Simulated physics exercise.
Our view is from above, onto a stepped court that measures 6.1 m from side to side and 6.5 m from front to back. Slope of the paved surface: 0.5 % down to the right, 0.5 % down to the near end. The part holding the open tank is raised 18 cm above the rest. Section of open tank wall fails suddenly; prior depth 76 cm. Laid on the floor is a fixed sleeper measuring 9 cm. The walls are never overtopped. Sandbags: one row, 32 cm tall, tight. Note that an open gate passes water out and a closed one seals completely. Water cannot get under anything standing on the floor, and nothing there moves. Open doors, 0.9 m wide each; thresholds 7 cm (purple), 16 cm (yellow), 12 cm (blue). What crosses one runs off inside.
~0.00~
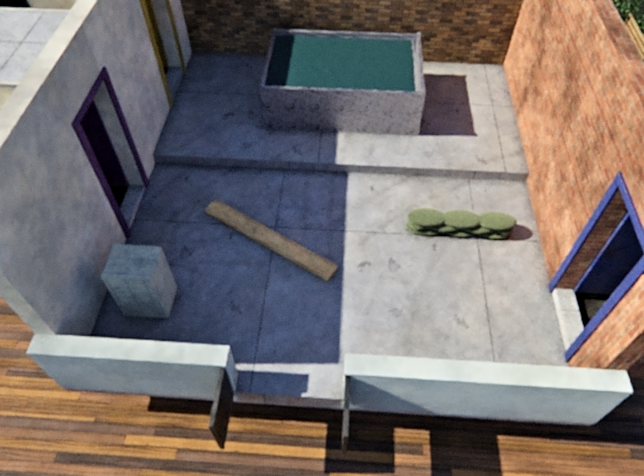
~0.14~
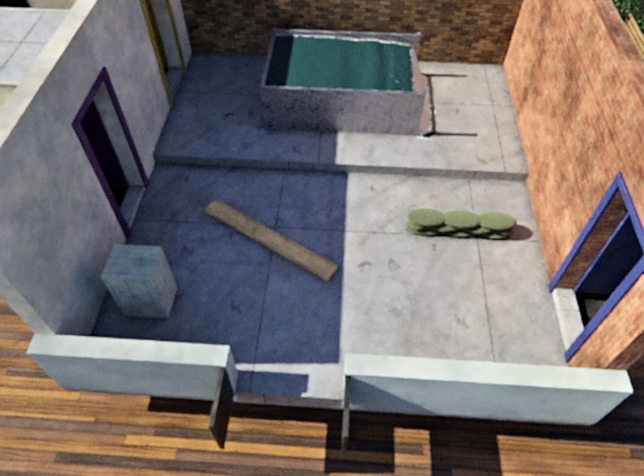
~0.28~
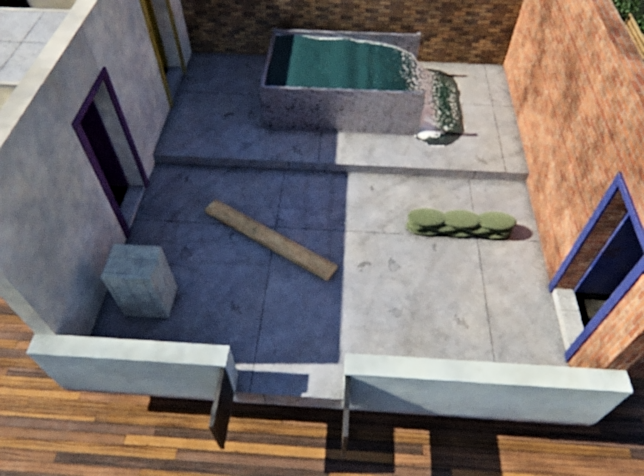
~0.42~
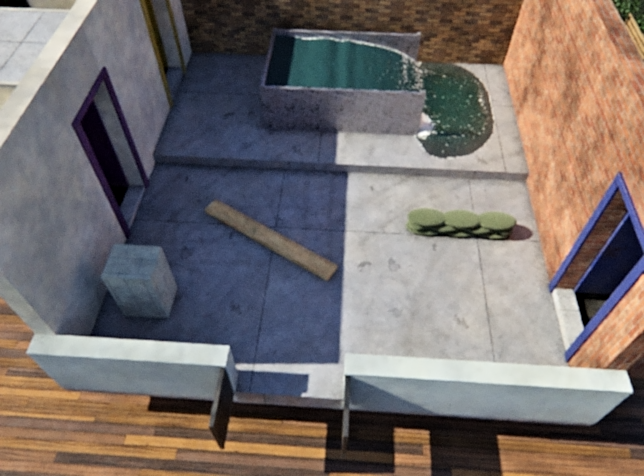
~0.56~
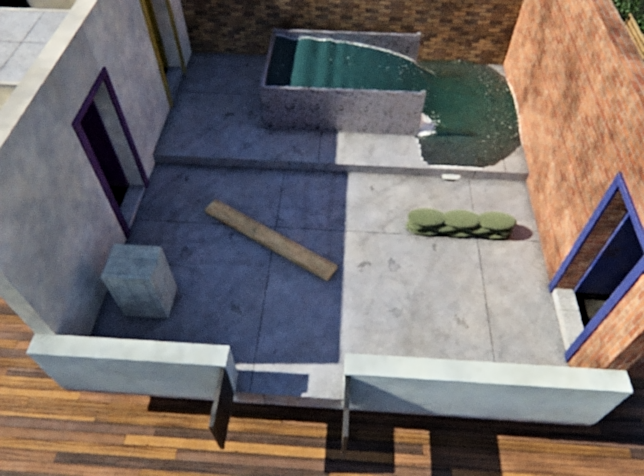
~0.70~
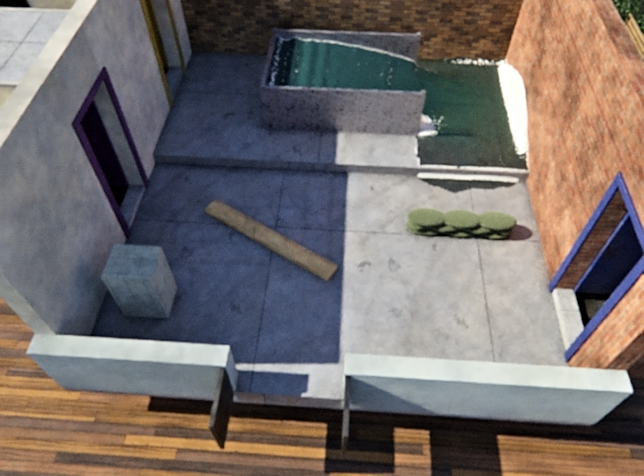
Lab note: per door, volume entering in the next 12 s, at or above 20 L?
Per door: Purple door at or above; yellow door below; blue door below.
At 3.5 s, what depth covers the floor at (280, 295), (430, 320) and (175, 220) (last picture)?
0, 2, 0 cm.
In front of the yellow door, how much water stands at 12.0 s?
The depth comes to around 3.0 centimetres.
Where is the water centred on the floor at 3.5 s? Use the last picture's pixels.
Around (417, 137).
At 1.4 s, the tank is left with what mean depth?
It averages close to 43 centimetres.
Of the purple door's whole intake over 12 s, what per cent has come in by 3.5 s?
About 0 per cent.
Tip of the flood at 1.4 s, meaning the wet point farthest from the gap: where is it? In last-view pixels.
Location: Approx. (535, 260) in the last view.
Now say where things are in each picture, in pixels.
The open tank at (344, 63) is whole and still, 76 cm deep, in the first frame.
Water pours out at (415, 89) and has run 0.9 m, to (416, 75); deepest outside 33 cm, 76 cm at the open tank's back, in the second frame.
The front is at (446, 142), 1.1 m from the gap at (414, 92); 1.4 m2 of floor is under water; 76 cm left at the back of the open tank, in the third frame.
Water pours out at (414, 94) and has run 1.5 m, to (460, 69); deepest outside 35 cm, 76 cm at the open tank's back, in the fourth frame.
Water pours out at (414, 94) and has run 2.0 m, to (520, 139); deepest outside 35 cm, 73 cm at the open tank's back, in the fifth frame.
Water pours out at (414, 95) and has run 2.3 m, to (527, 166); deepest outside 55 cm, 66 cm at the open tank's back, in the sixth frame.
After 1.4 s water covers 15 % of the floor and is deepest (54 cm) near (501, 88); purple door not reached, yellow door not reached, blue door not reached.
After 2.2 s water covers 25 % of the floor and is deepest (47 cm) near (498, 70); purple door not reached, yellow door not reached, blue door 11 cm at the sill, 0 L in.
After 3.5 s water covers 50 % of the floor and is deepest (36 cm) near (490, 220); purple door not reached, yellow door not reached, blue door 8 cm at the sill, 0 L in.
After 7.0 s water covers 90 % of the floor and is deepest (22 cm) near (86, 349); purple door 16 cm at the sill, 54 L in, yellow door 8 cm at the sill, 1 L in, blue door 6 cm at the sill, 0 L in.
After 12.0 s water covers 90 % of the floor and is deepest (18 cm) near (561, 380); purple door 9 cm at the sill, 130 L in, yellow door 3 cm at the sill, 1 L in, blue door 14 cm at the sill, 1 L in.
